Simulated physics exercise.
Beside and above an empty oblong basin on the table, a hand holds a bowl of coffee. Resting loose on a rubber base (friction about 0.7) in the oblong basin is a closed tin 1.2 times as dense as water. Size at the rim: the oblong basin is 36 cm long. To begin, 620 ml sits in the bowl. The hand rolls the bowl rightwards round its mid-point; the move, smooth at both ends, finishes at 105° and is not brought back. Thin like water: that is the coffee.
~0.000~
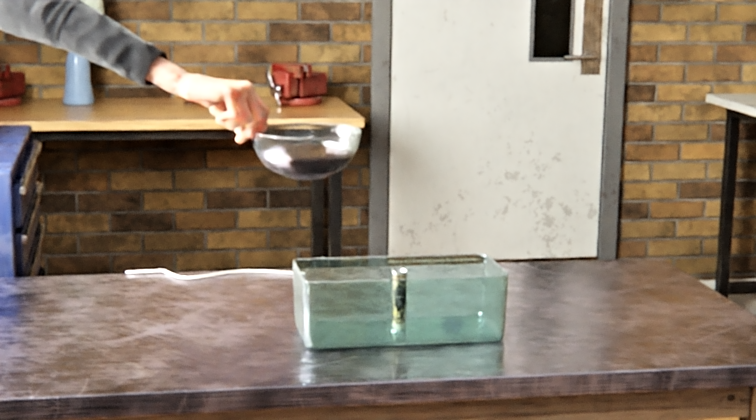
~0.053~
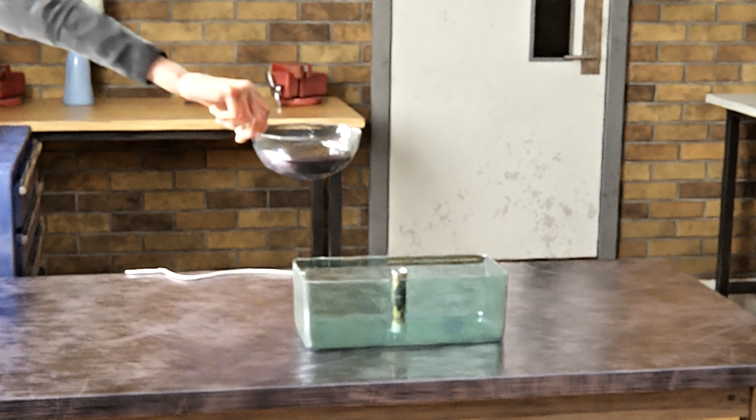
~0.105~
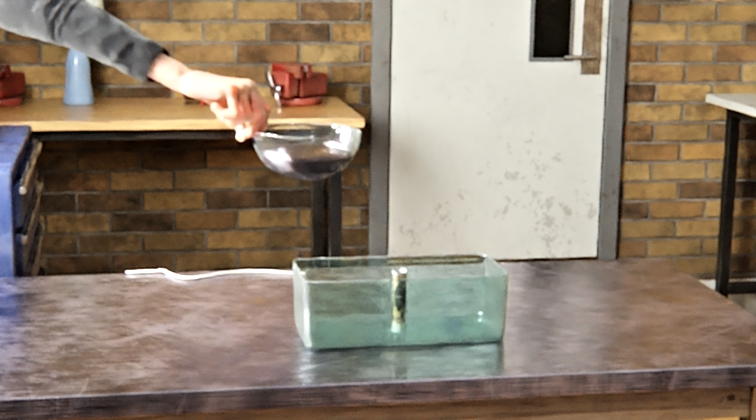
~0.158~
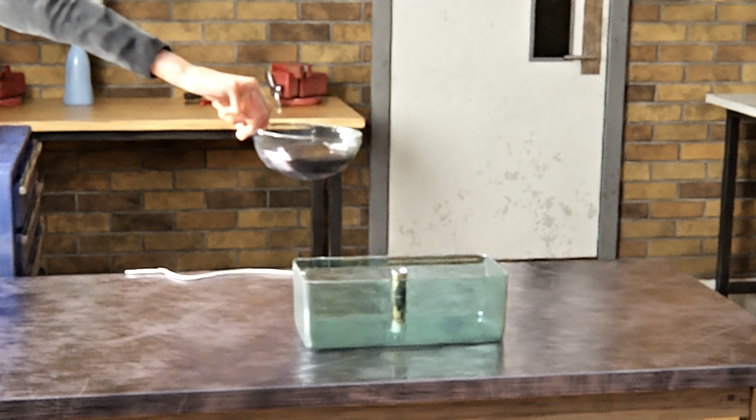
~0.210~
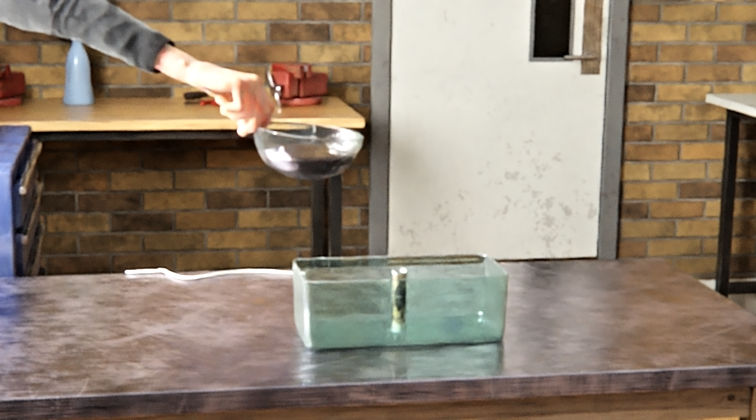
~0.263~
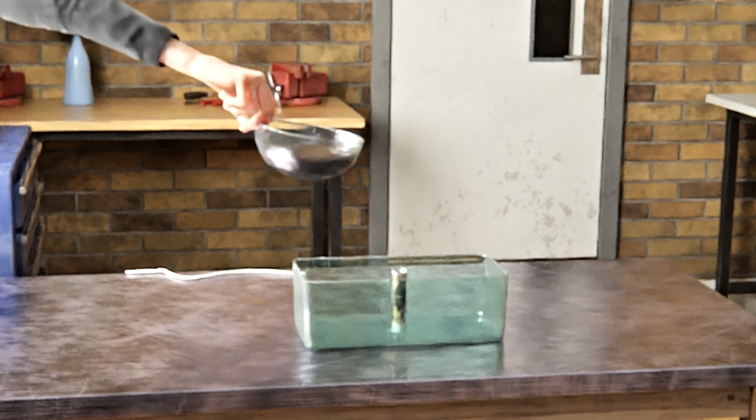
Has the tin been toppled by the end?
No, it is upright.
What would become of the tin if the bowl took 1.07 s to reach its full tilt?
Result: Tin upright.
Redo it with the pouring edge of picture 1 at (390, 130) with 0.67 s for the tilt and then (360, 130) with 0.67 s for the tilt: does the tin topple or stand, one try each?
In the first try it remains standing; in the second it comes down.
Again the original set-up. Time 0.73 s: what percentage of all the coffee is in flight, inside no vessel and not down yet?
Roughly 36 percent.
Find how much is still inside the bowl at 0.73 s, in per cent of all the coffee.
I reckon about 58 in a hundred is still held.
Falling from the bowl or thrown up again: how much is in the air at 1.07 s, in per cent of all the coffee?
Near 16 per cent, I'd say.
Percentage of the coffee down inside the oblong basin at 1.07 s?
My estimate is about 82 percent.
After 0.73 s the tilt is 61° and 58 per cent is still to pour; the tin stands where it began.
After 1.07 s the tilt is 96° and 2 per cent is still to pour; the tin stands where it began.
After 1.43 s the tilt is 105° and 0 per cent is still to pour; the tin stands where it began.
After 1.82 s the tilt is 105° and 0 per cent is still to pour; the tin stands where it began.
In the end the tin stands where it began.
